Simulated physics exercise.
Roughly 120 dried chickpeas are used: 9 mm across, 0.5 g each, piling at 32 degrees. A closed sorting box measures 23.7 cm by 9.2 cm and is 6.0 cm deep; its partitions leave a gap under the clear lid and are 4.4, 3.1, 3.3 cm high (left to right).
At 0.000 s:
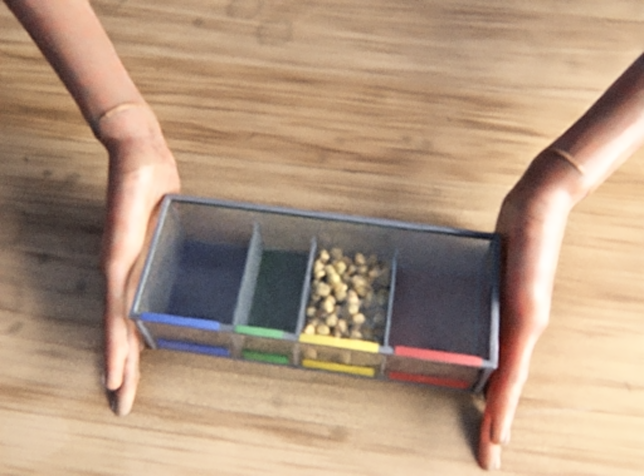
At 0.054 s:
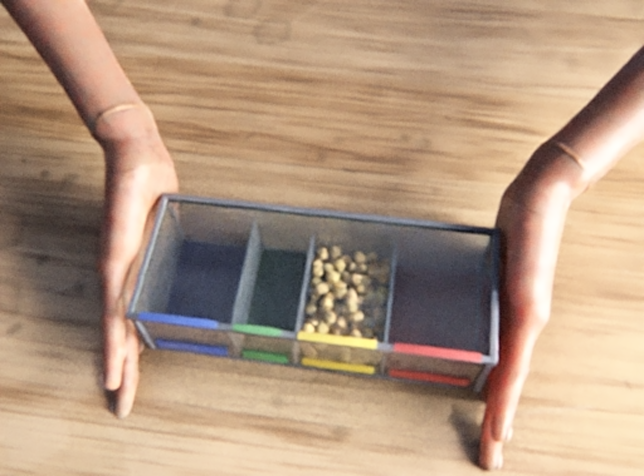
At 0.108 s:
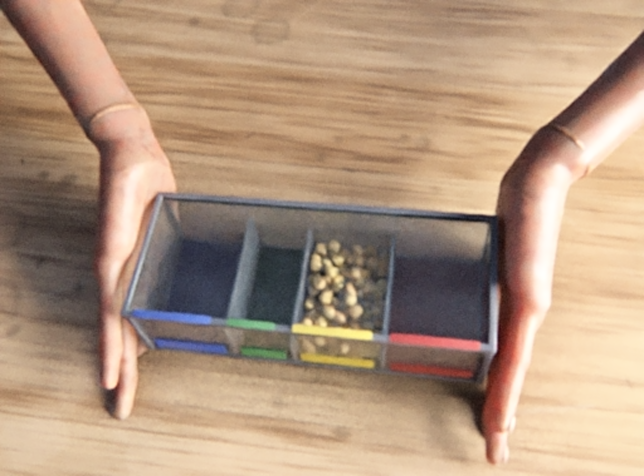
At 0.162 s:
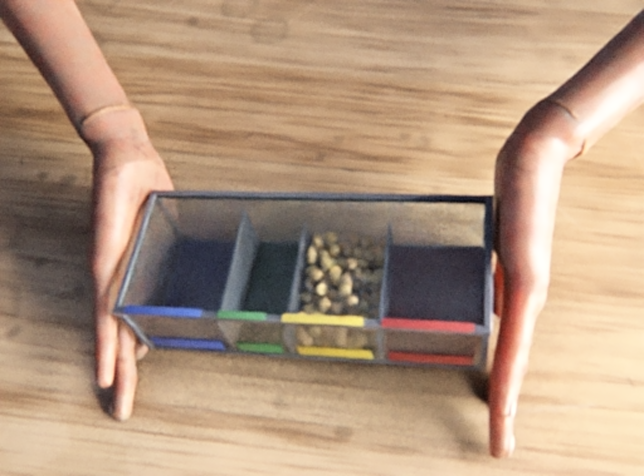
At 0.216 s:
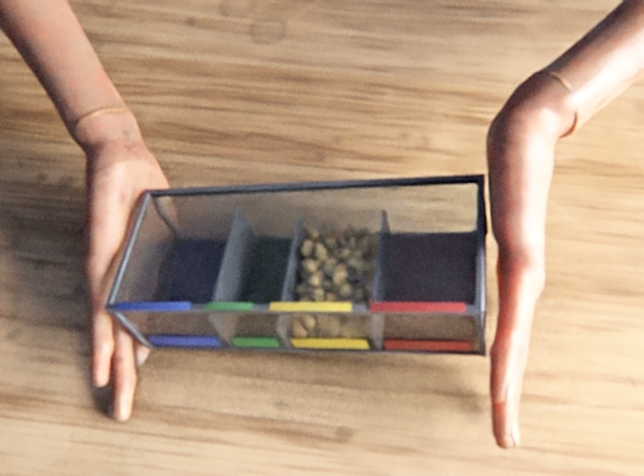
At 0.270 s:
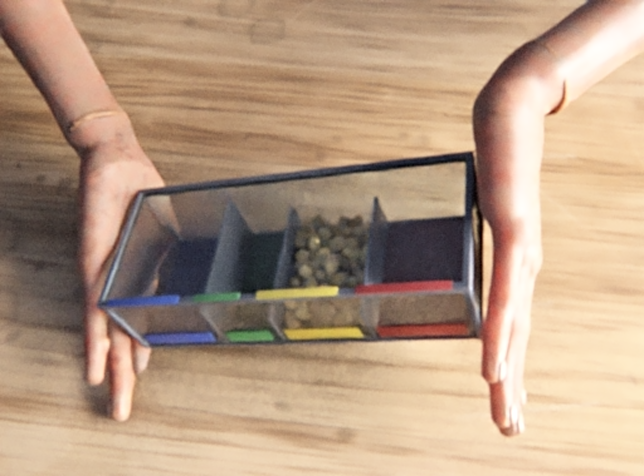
At the start, two hands hold a clear box with blue, green, yellow and red sections level above a wooden surface, small pale chickpeas filling only the yellow one. The hands then tilt the box steadily, raising its right end and swinging its back edge up, while the chickpeas stay in the yellow section.
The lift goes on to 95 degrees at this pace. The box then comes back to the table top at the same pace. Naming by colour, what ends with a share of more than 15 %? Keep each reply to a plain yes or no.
Here goes: Red no; blue yes; green yes; yellow yes.
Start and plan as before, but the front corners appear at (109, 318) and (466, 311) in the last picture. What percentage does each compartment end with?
Red 0 %, blue 50 %, green 20 %, yellow 30 %.
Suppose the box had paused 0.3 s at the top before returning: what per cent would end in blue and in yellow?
You'd end up with blue at 55 per cent and yellow at 20 per cent.
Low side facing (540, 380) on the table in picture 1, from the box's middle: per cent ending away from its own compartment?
Estimate: Some 65 per cent.
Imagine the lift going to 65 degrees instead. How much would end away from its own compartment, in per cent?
About 10 per cent.
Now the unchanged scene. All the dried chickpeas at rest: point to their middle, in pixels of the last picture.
My guess is close to (264, 274).
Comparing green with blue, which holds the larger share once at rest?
Blue comes out ahead.
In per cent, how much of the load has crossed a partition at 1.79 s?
Around 75 per cent.
After 1.18 s, tilt 95 degrees; blue 10 %, green 15 %, yellow 75 %.
After 1.79 s, tilt 41 degrees; blue 45 %, green 30 %, yellow 25 %.
After 2.45 s, tilt 0 degrees; blue 45 %, green 30 %, yellow 25 %.
In the end, at 2.8 s, red 0 %, blue 45 %, green 30 %, yellow 25 %.
